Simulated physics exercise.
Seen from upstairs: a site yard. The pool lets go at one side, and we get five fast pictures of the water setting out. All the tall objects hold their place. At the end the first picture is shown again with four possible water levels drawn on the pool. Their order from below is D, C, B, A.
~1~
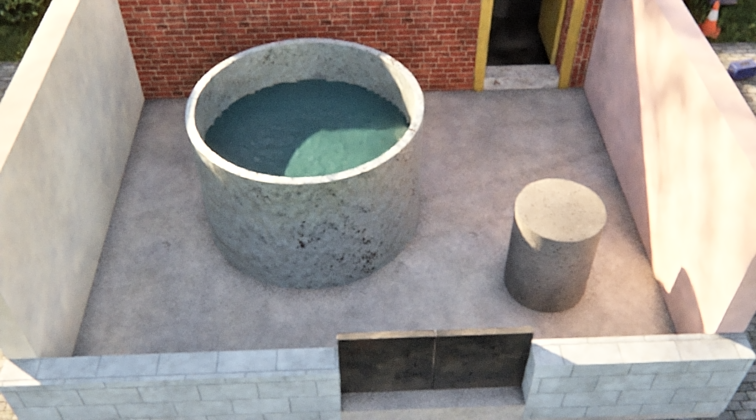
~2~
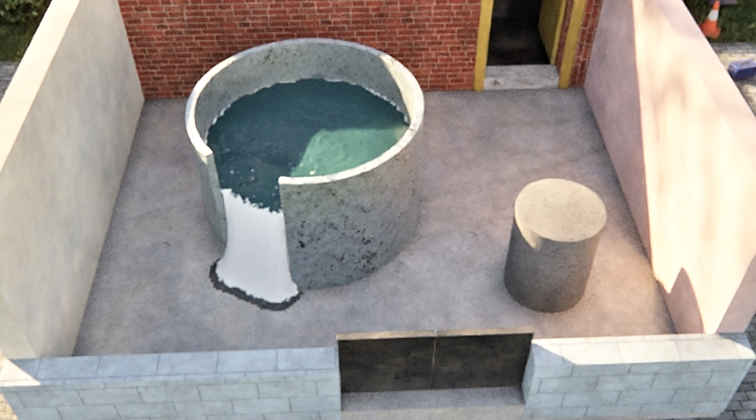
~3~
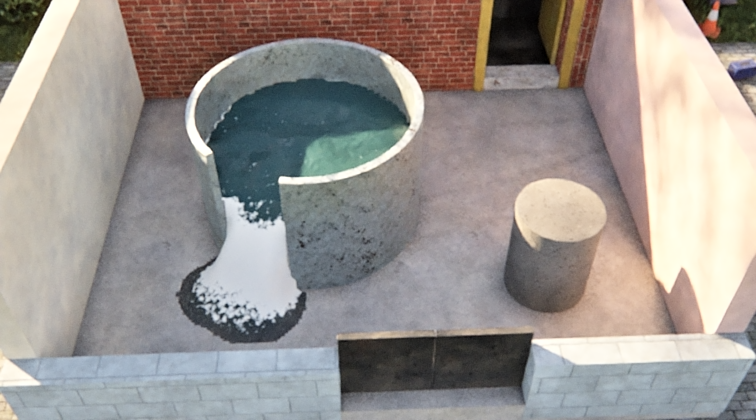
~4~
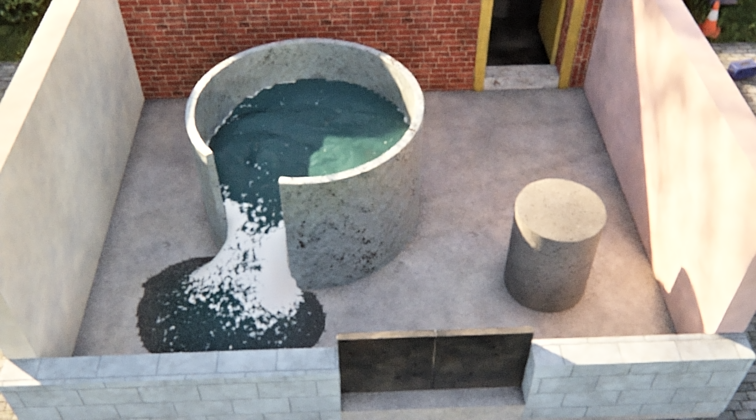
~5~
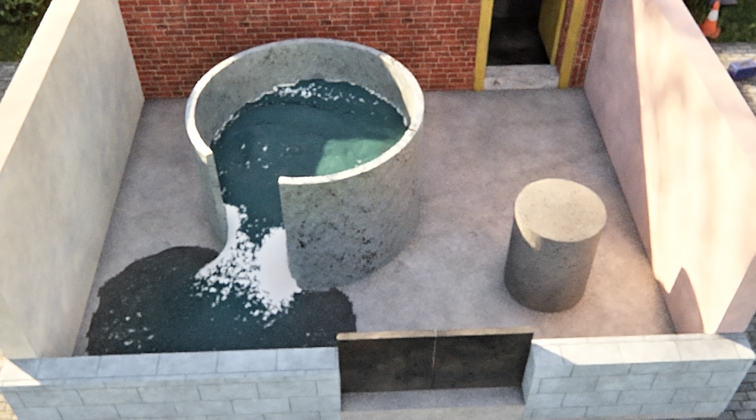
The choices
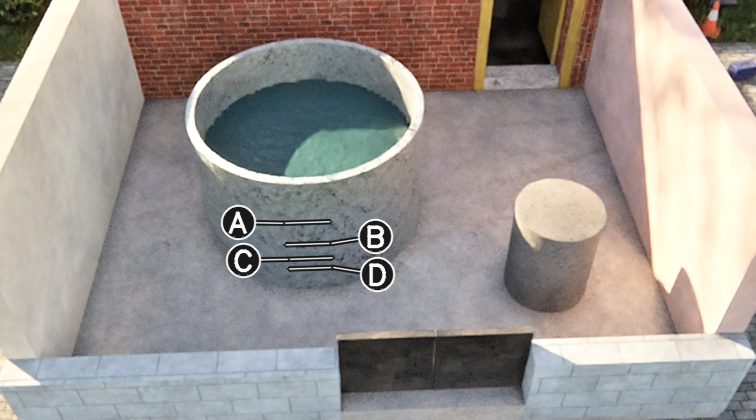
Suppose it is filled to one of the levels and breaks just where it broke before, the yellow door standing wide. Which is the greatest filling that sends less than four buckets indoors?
Go for A.
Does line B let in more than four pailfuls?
No, that is safe.
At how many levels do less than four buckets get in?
All of the four.
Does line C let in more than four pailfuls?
No, that is safe.
In white, A at (306, 222); B at (308, 244); C at (310, 258); D at (311, 268); from the bottom up D, C, B, A.
Choosing A, a bucket or two gets in.
Choosing B, nothing gets over.
Choosing C, nothing gets over.
Choosing D, nothing gets over.
